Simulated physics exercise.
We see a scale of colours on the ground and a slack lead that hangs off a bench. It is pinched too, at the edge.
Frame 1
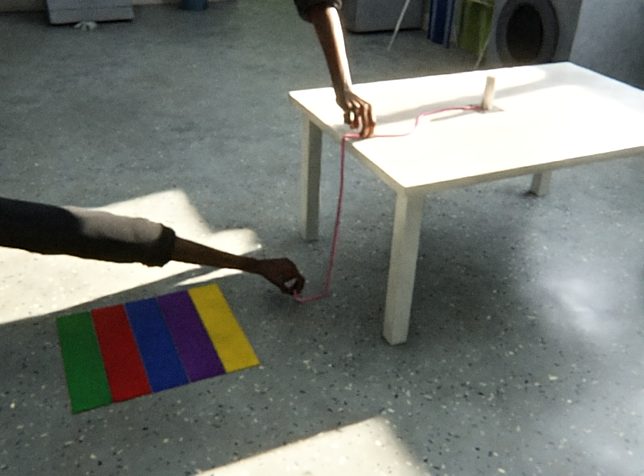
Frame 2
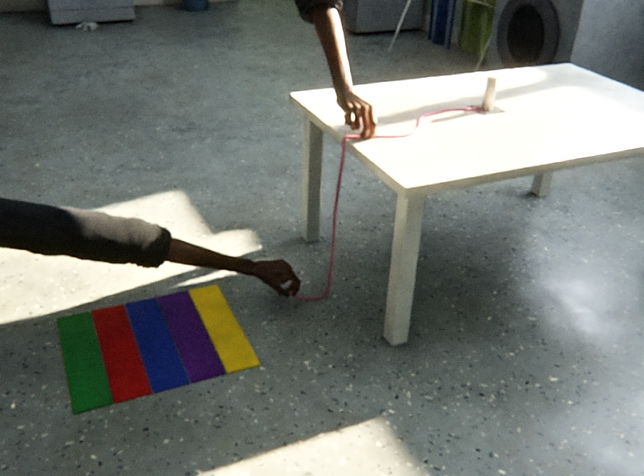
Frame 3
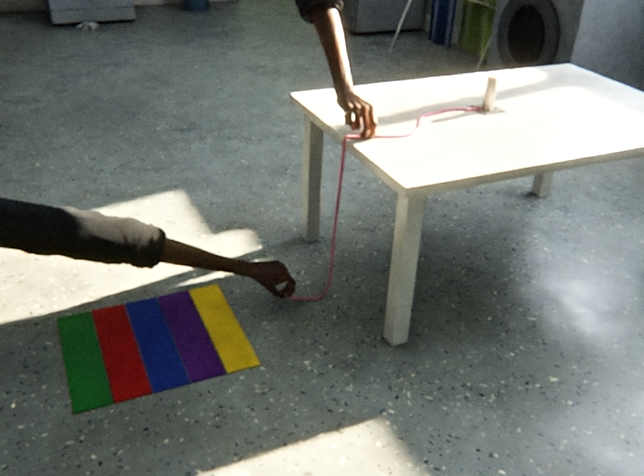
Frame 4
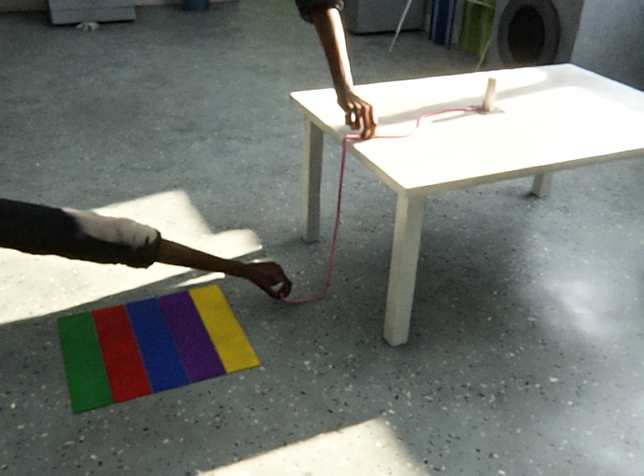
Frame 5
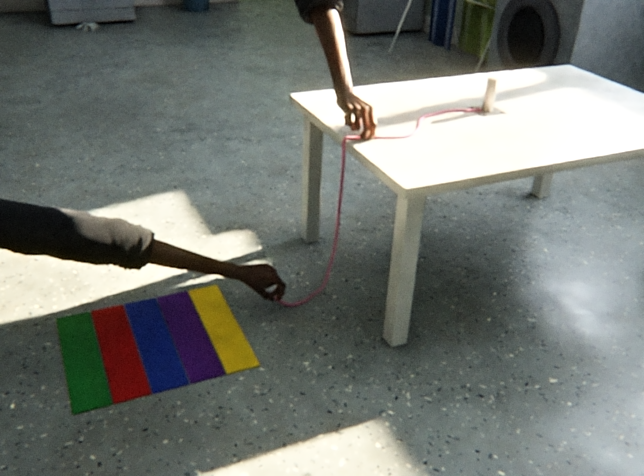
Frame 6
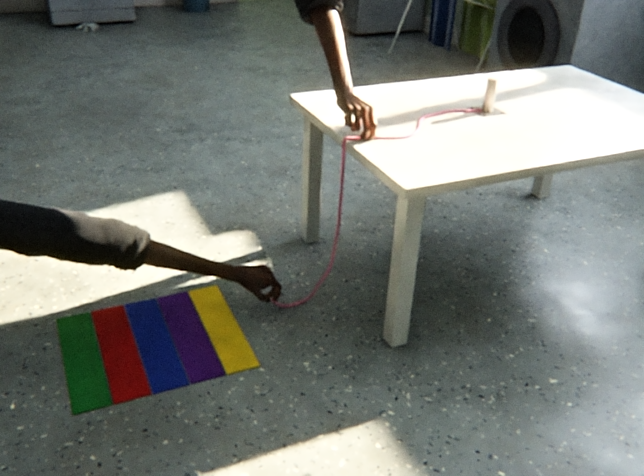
Hand drawing the low end of a pink cord slightly left toward a striped colour mat, another hand pinching it at the table edge.
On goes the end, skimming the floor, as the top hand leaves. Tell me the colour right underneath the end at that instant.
Right underneath is blue.
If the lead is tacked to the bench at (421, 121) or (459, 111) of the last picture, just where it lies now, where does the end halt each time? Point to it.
Try by try: (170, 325), (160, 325).
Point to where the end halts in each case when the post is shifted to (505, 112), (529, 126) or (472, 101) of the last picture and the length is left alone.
About (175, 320), (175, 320) and (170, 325).
Soon after, end near (216, 312); over yellow.
Then, end near (177, 321); over purple.
At full stretch, end near (154, 326); over blue. The end stops over the blue strip.
